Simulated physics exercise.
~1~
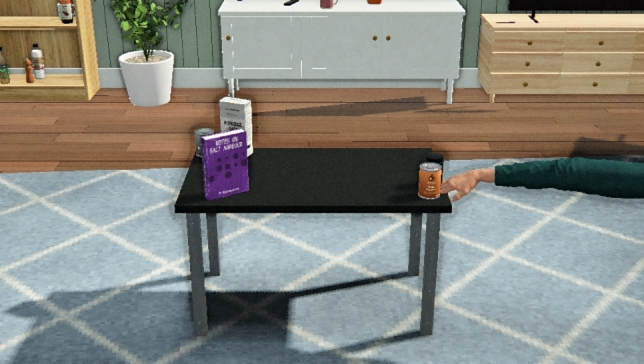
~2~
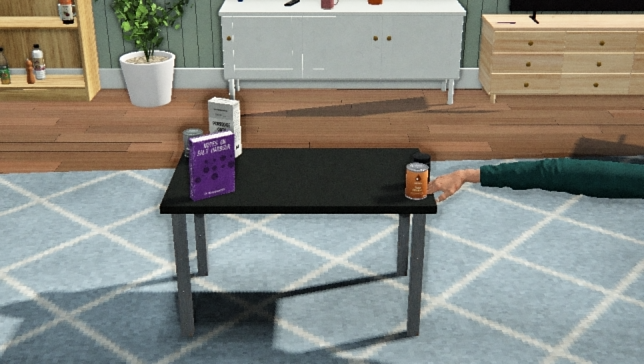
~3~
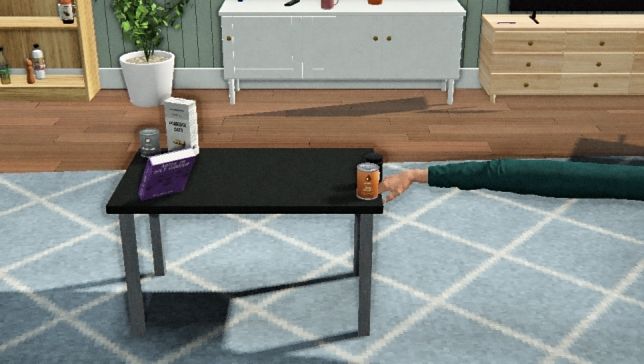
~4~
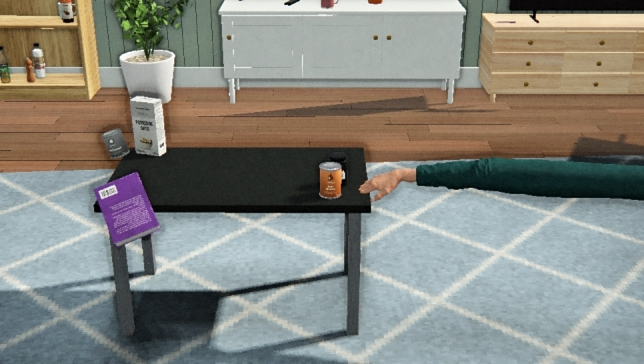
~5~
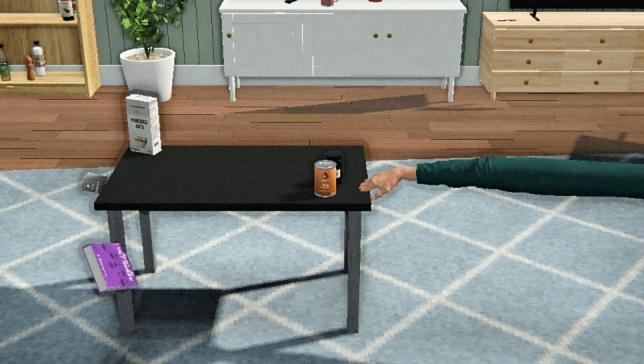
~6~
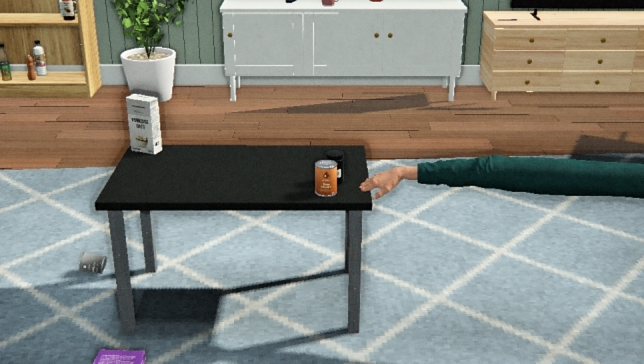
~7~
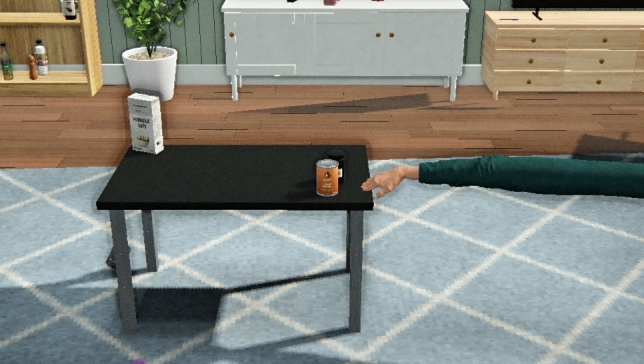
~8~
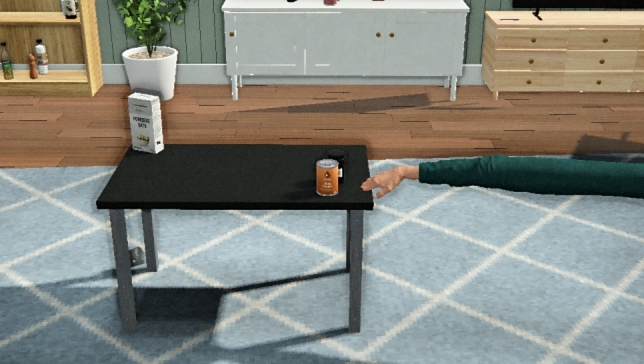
In this clip, a hand at the right edge of a small black table moves left with it until it stops; the purple book and grey tin tip off the left side onto the rug, while the white packet, orange tin and black jar stay upright on top.
